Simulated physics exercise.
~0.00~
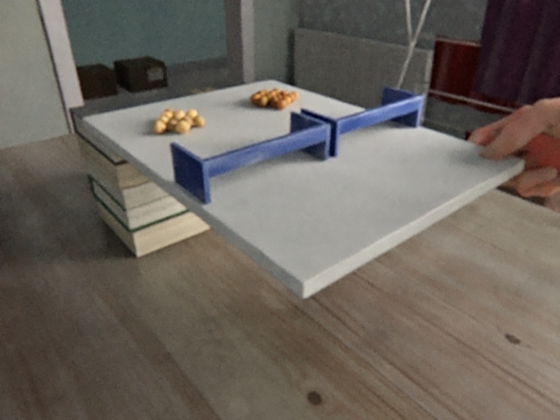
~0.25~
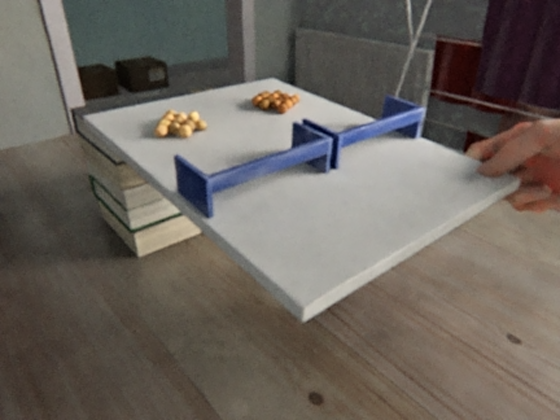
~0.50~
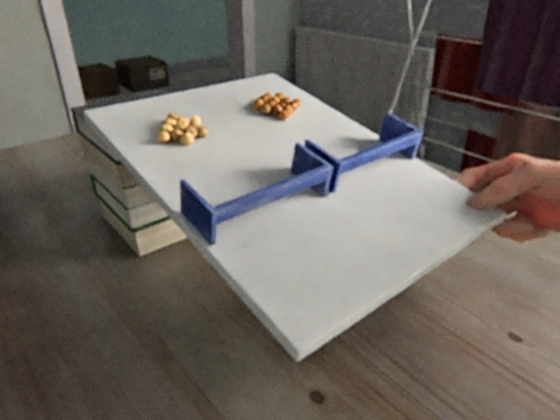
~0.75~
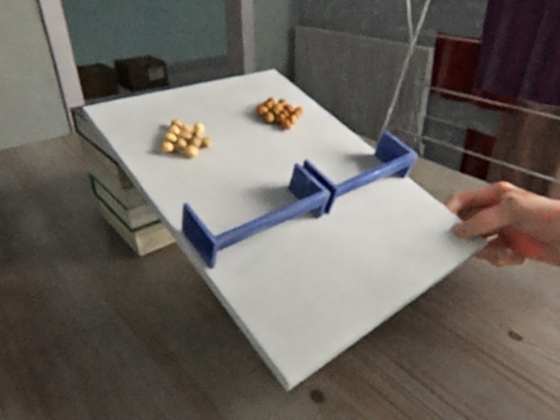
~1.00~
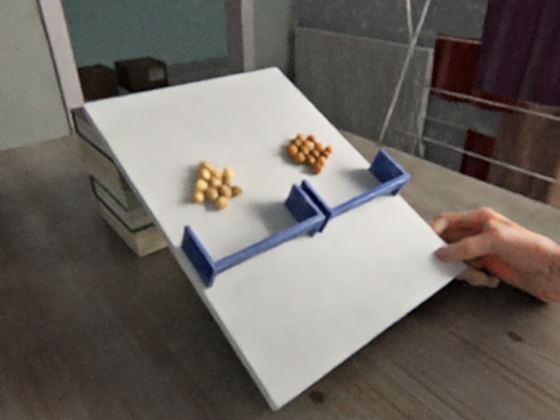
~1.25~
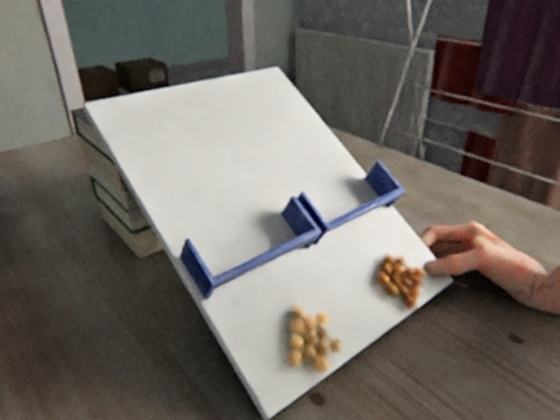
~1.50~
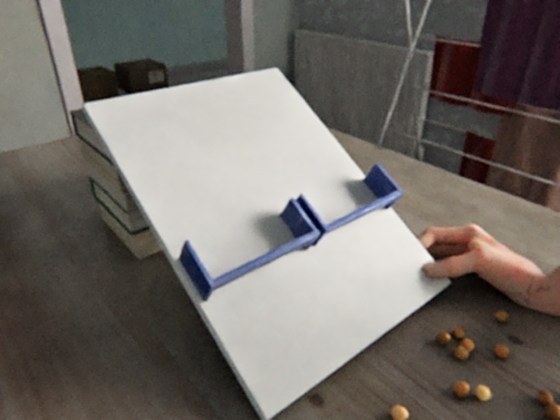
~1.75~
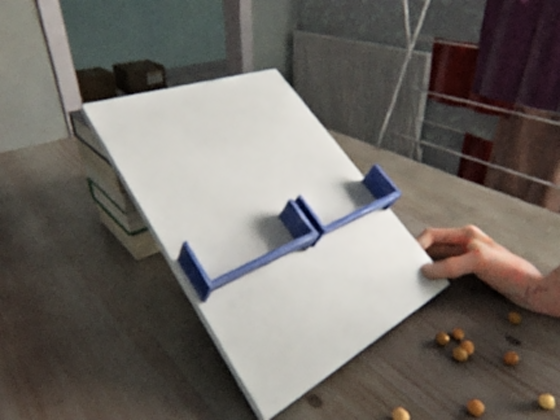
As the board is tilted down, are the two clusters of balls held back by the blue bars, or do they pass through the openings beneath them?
Both the pale yellow cluster and the orange-brown cluster pass through the openings beneath the blue bars.
